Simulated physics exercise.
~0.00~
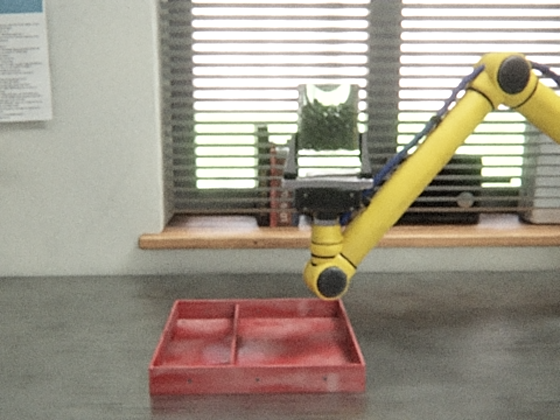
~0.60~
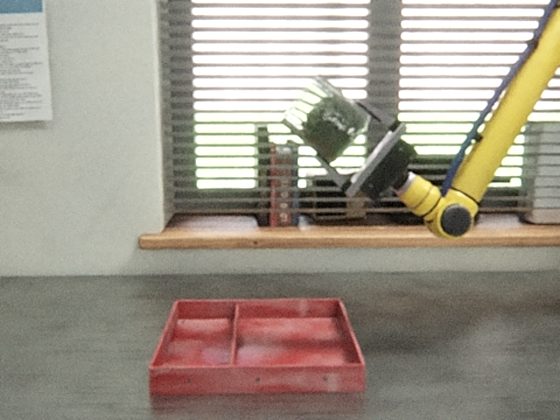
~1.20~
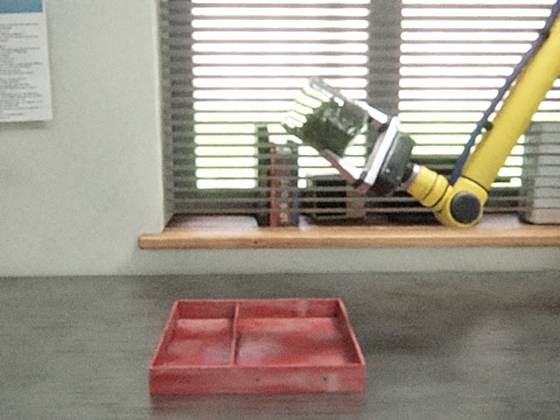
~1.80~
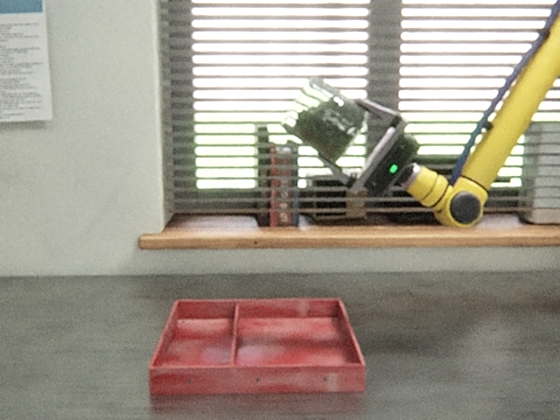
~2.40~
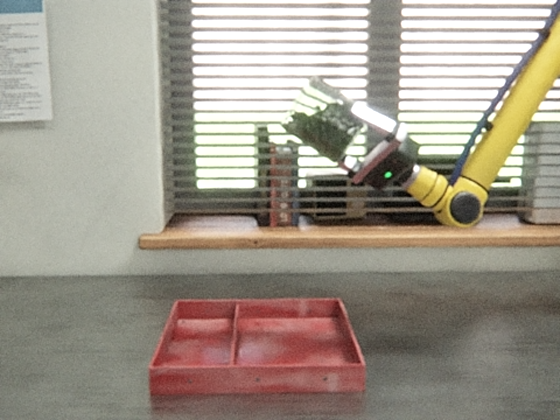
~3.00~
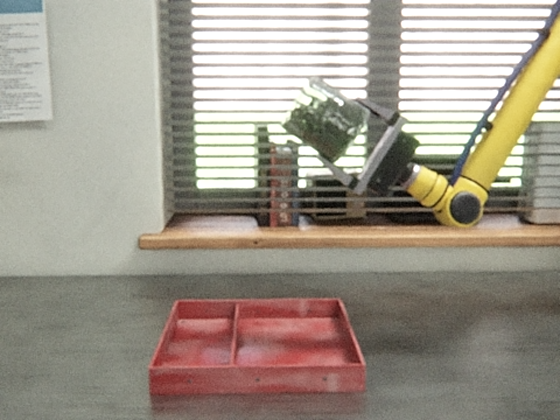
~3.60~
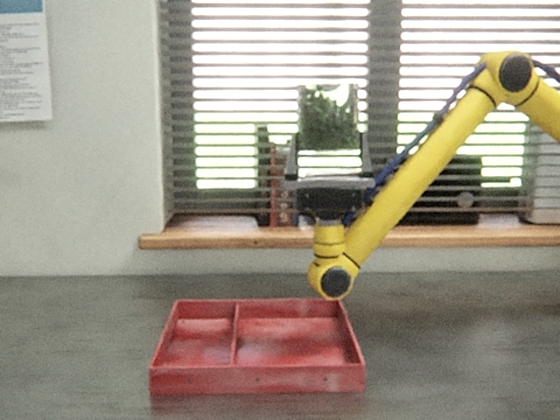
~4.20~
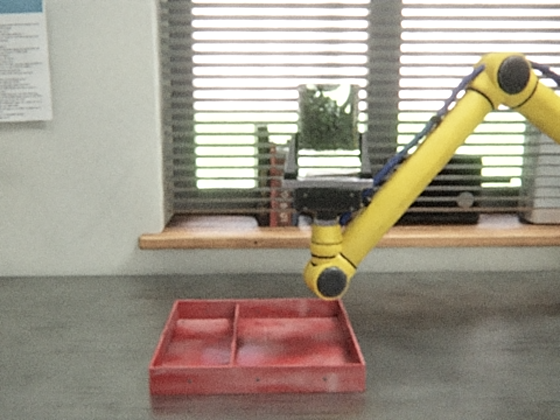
Yellow robot arm tipping a clear tumbler of dark beads leftward, rolling it and back, then righting it, beads still inside.
